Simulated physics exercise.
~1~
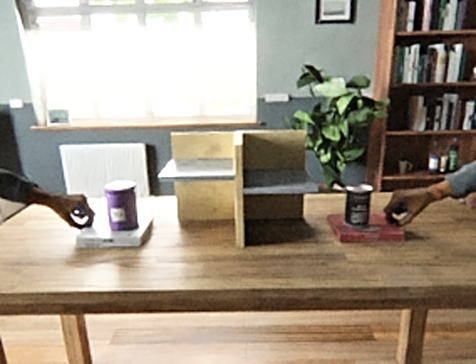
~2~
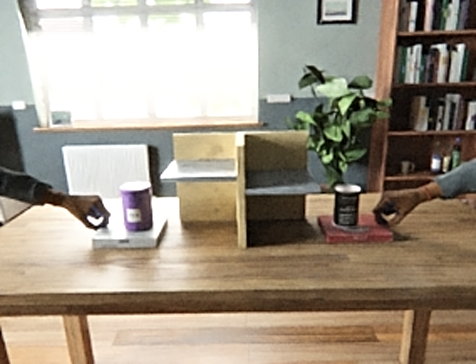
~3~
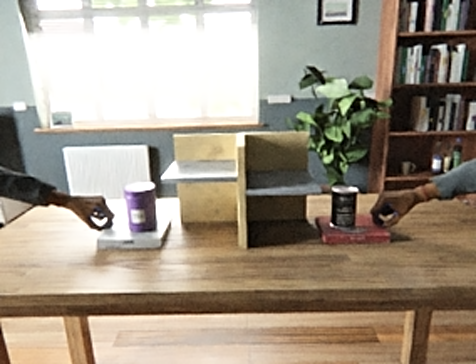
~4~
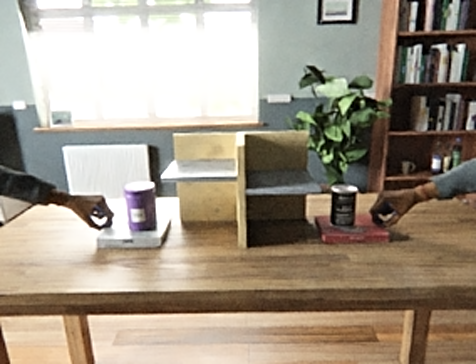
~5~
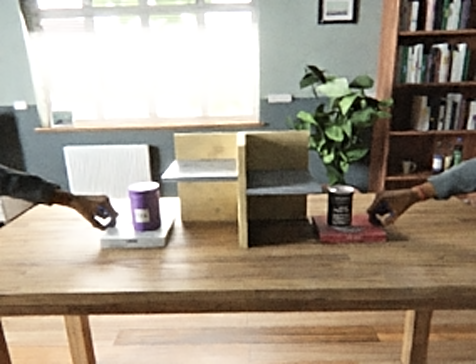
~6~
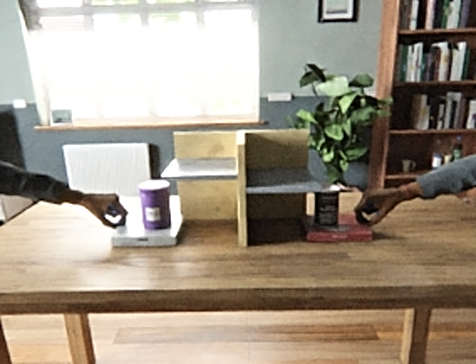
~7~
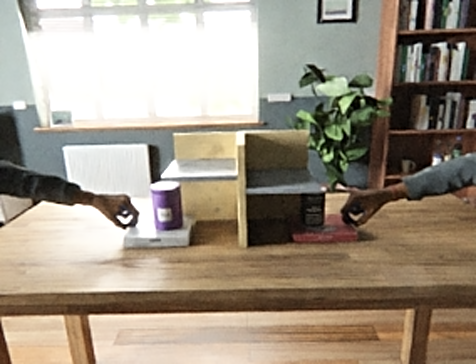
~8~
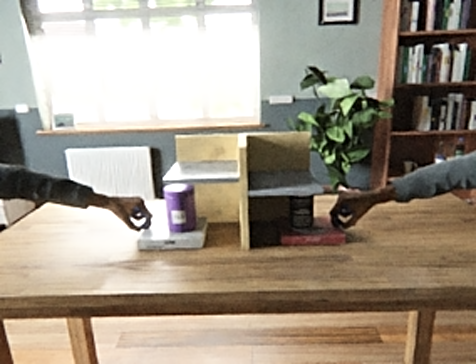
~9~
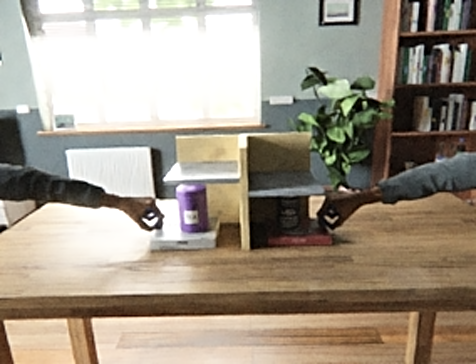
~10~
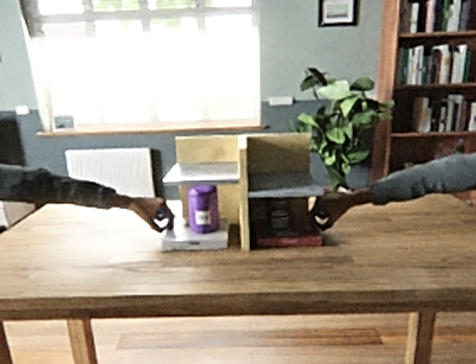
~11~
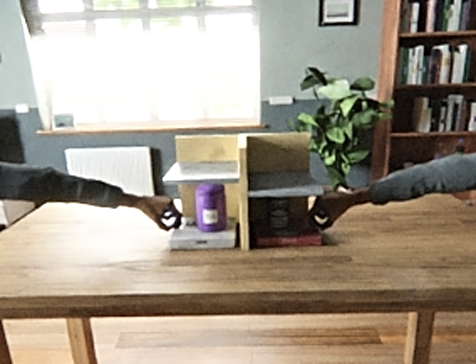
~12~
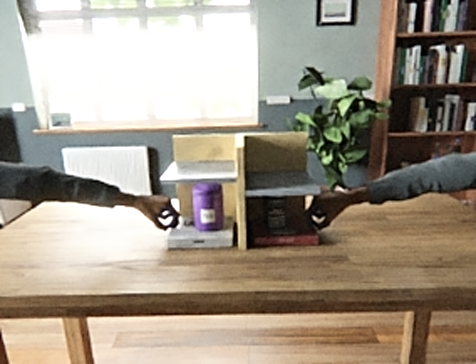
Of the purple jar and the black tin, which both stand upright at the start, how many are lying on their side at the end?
None of them are lying on their side. The purple jar and the black tin both still stand upright on their packets beneath the shelves.
